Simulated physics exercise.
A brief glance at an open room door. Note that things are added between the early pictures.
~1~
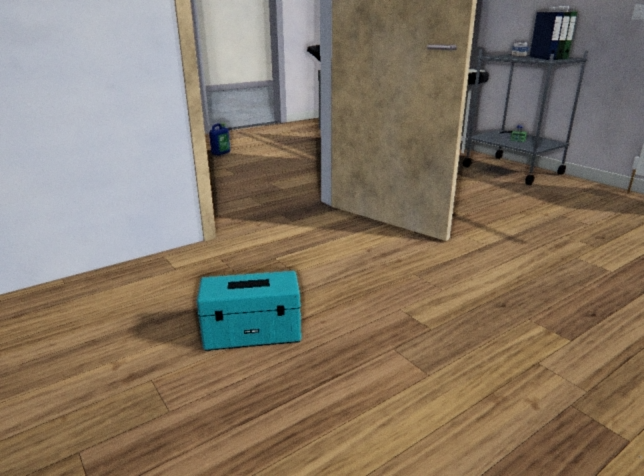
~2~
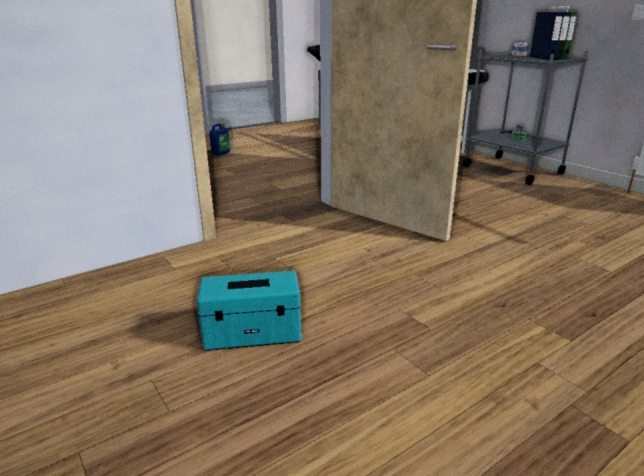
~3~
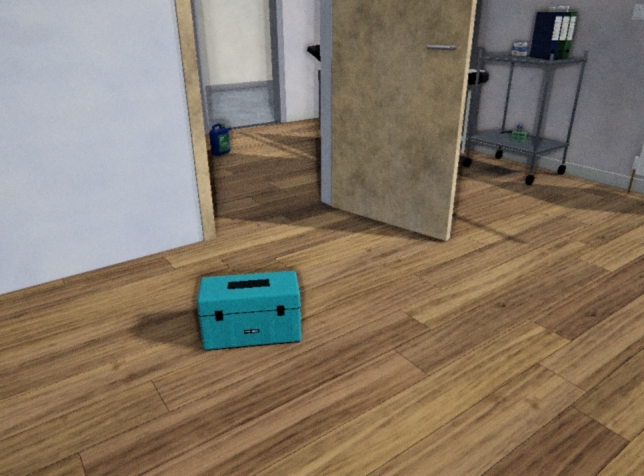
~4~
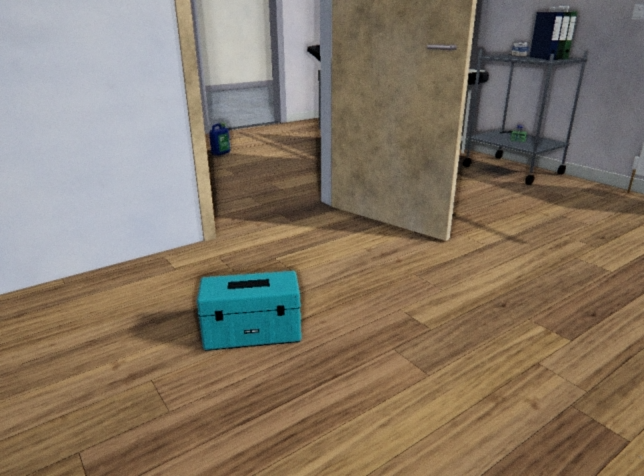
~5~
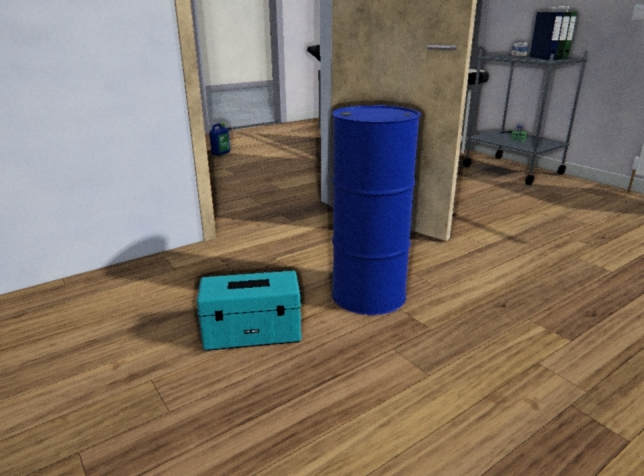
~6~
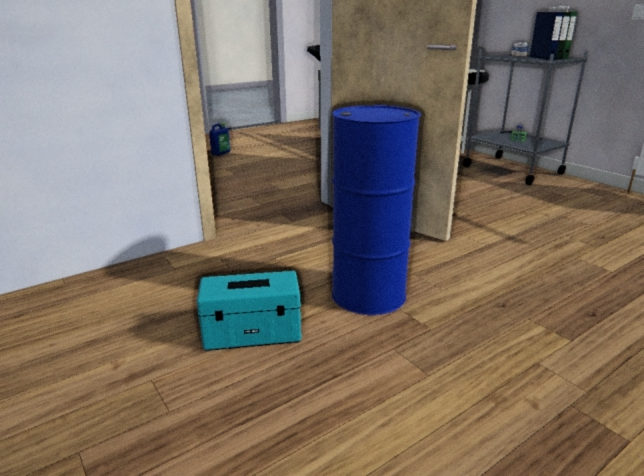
In a room with a wooden floor, a turquoise toolbox sat still near a wide-open door, and then a blue drum suddenly appeared beside it on the right; nothing else moved.
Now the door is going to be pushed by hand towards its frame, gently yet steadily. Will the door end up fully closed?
Yes.
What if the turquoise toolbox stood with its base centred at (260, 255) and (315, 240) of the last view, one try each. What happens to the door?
The door is obstructed the first time and is obstructed the second time.
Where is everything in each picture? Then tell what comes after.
The first picture shows door wide open and still; turquoise toolbox (251, 309).
The second picture shows door wide open and still; turquoise toolbox (251, 309).
The third picture shows door wide open and still; turquoise toolbox (251, 309).
The fourth picture shows door wide open and still; turquoise toolbox (251, 309).
The fifth picture shows door wide open and still; turquoise toolbox (251, 309).
The sixth picture shows door wide open and still; blue drum (372, 211); turquoise toolbox (251, 309).
Then, 0.60 s after the last picture, door 84° open.
Then, 0.90 s after the last picture, door 61° open.
Then, 1.20 s after the last picture, door 34° open.
Then, 1.50 s after the last picture, door 5° open.
At rest, door 0° open; both in place. Seen from the same camera at the end, blue drum near (372, 211).
